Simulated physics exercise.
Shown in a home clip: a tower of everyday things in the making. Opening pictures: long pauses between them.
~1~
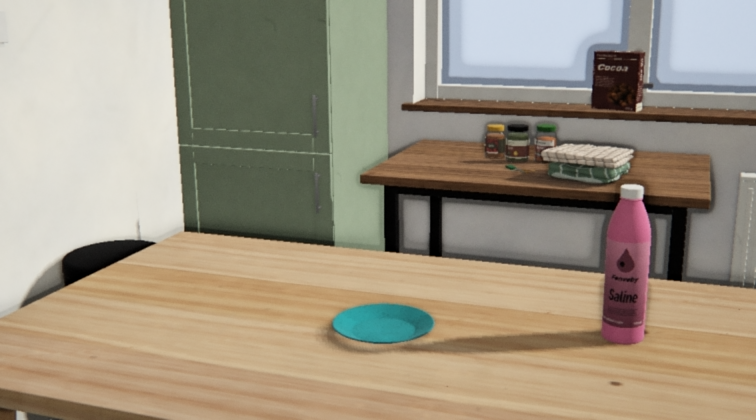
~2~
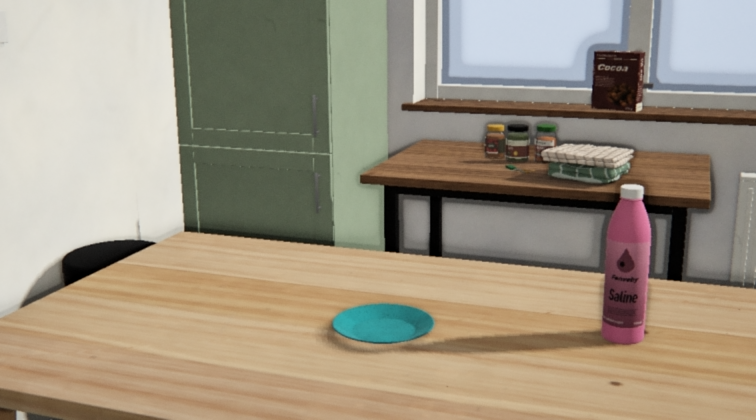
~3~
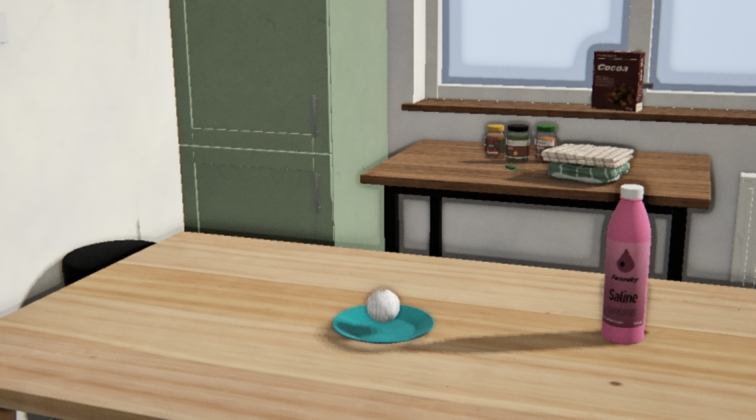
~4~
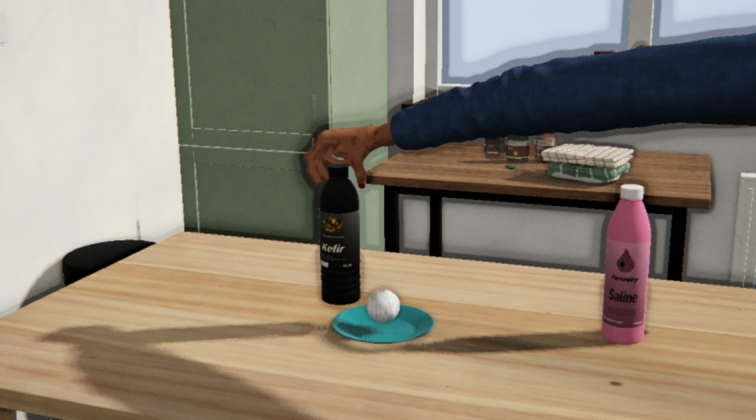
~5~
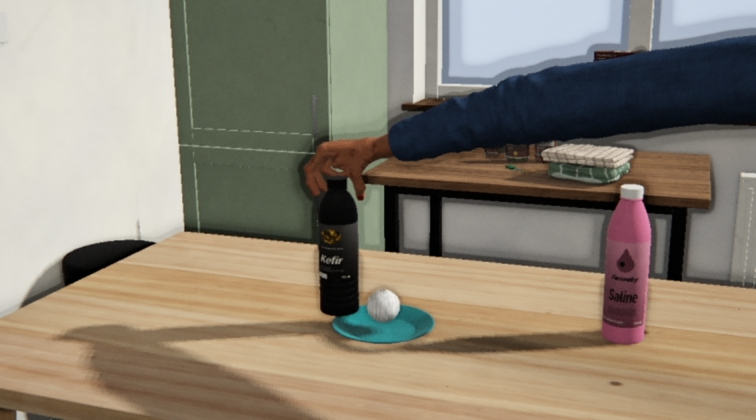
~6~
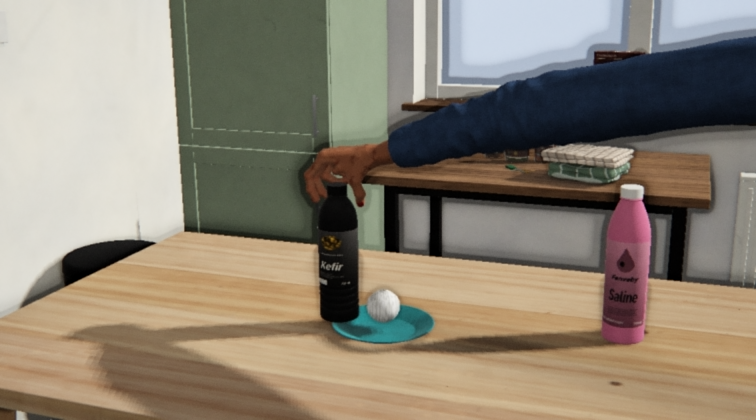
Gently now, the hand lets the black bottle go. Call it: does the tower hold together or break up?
It holds together.
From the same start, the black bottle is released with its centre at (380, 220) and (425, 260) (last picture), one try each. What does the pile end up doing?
On the first go it collapses, and on the second it remains standing.
Then, 0.20 s after the last picture, nothing has stirred.
Then, 0.50 s after the last picture, black bottle resting near (338, 252).
At rest, all 4 in place. Seen from the same camera at the end, black bottle near (338, 252). The pile stays up.
